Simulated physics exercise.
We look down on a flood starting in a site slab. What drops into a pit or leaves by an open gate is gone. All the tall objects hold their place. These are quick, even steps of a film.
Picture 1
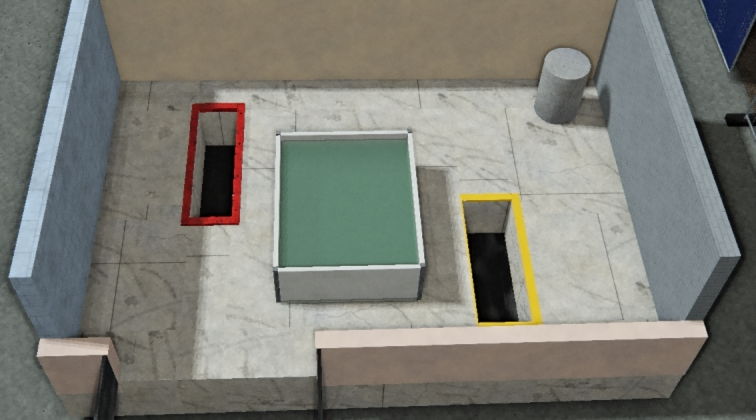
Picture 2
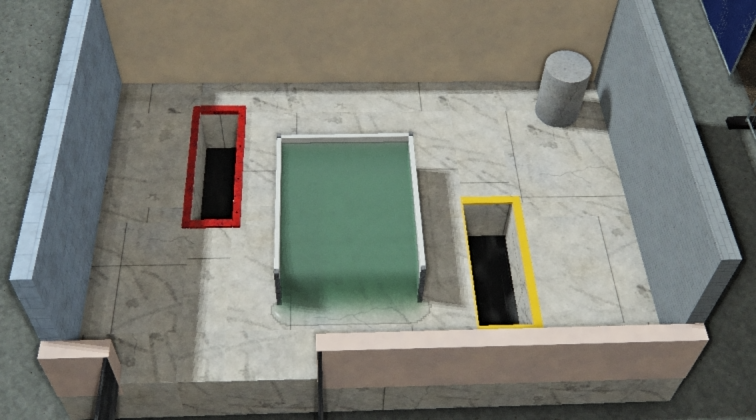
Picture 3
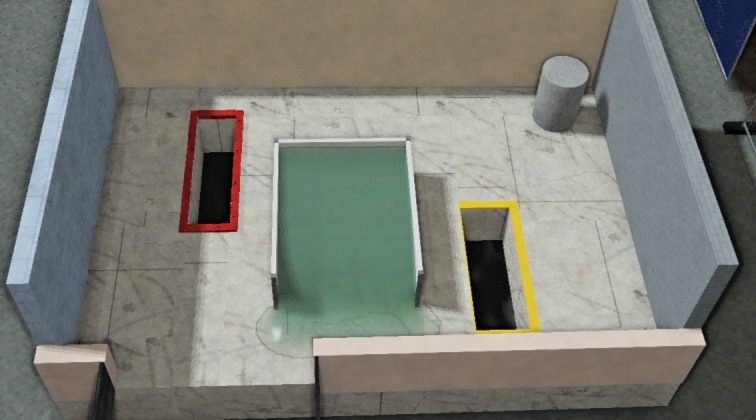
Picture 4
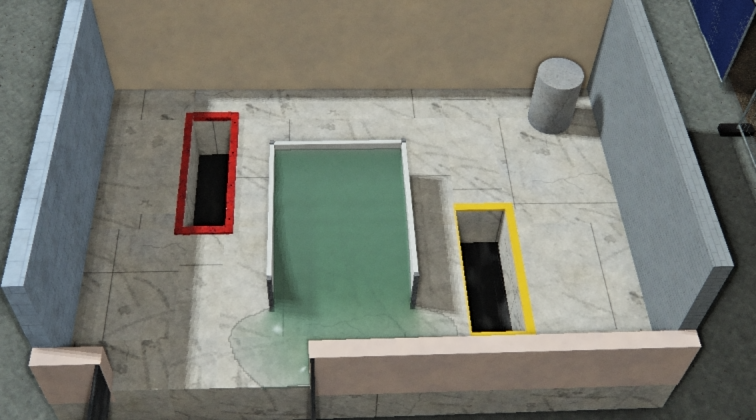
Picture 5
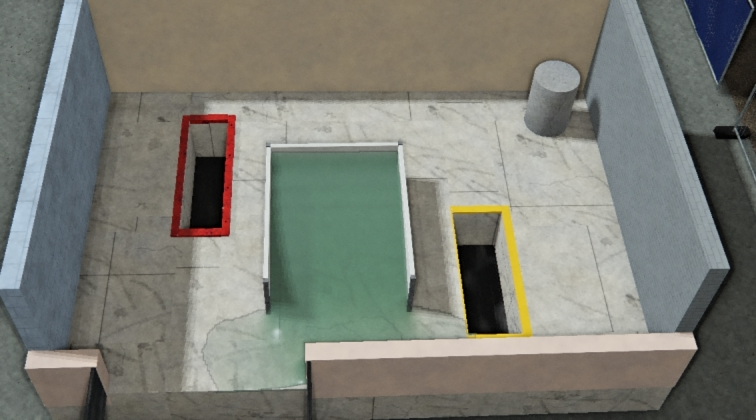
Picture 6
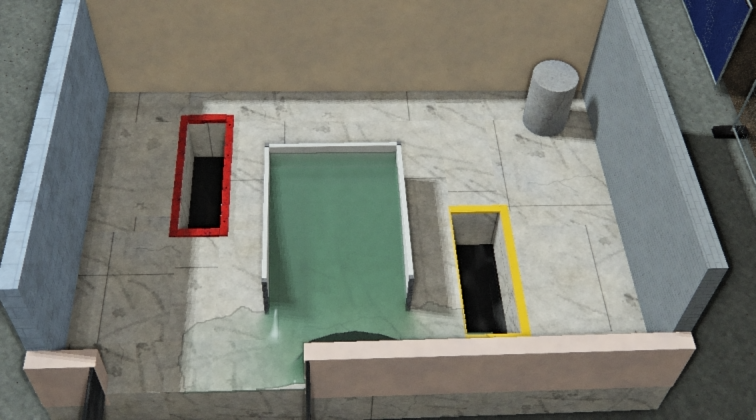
The video shows a walled slab with red- and yellow-edged pits, a gray cylinder and a central tank of green water; the tank's front side disappears, and water pours out, spreading forward and left across the floor toward the gap.
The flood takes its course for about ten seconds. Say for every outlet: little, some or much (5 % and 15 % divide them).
In the end: The gate takes above 15 %; the yellow pit takes above 15 %; the red pit takes not even 5 %.
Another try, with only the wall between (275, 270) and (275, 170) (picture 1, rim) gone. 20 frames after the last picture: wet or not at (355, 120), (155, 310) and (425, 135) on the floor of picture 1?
In turn: Dry, awash, dry.
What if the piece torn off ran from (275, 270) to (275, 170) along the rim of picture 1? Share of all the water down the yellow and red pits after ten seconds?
Parts in a hundred: Yellow 0, red 20.
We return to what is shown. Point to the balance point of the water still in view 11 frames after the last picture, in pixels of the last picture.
Near (362, 296).
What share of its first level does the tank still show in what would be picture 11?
Roughly 54 per cent.
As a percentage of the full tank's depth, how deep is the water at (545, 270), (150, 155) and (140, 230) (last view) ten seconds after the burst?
About 2, 4 and 2 per cent.
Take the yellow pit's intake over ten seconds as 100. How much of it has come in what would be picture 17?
About 30 per cent.
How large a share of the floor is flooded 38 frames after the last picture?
Close to 65 %.
A moment on, water covers 15 % of the floor; the gate 8 %, the yellow pit 1 %, the red pit 0 %.
Next, water covers 20 % of the floor; the gate 17 %, the yellow pit 6 %, the red pit 0 %.
Then, water covers 40 % of the floor; the gate 26 %, the yellow pit 12 %, the red pit 0 %.
Later, water covers 65 % of the floor; the gate 33 %, the yellow pit 18 %, the red pit 0 %.
In the end, water covers 80 % of the floor; the gate 39 %, the yellow pit 22 %, the red pit 0 %.
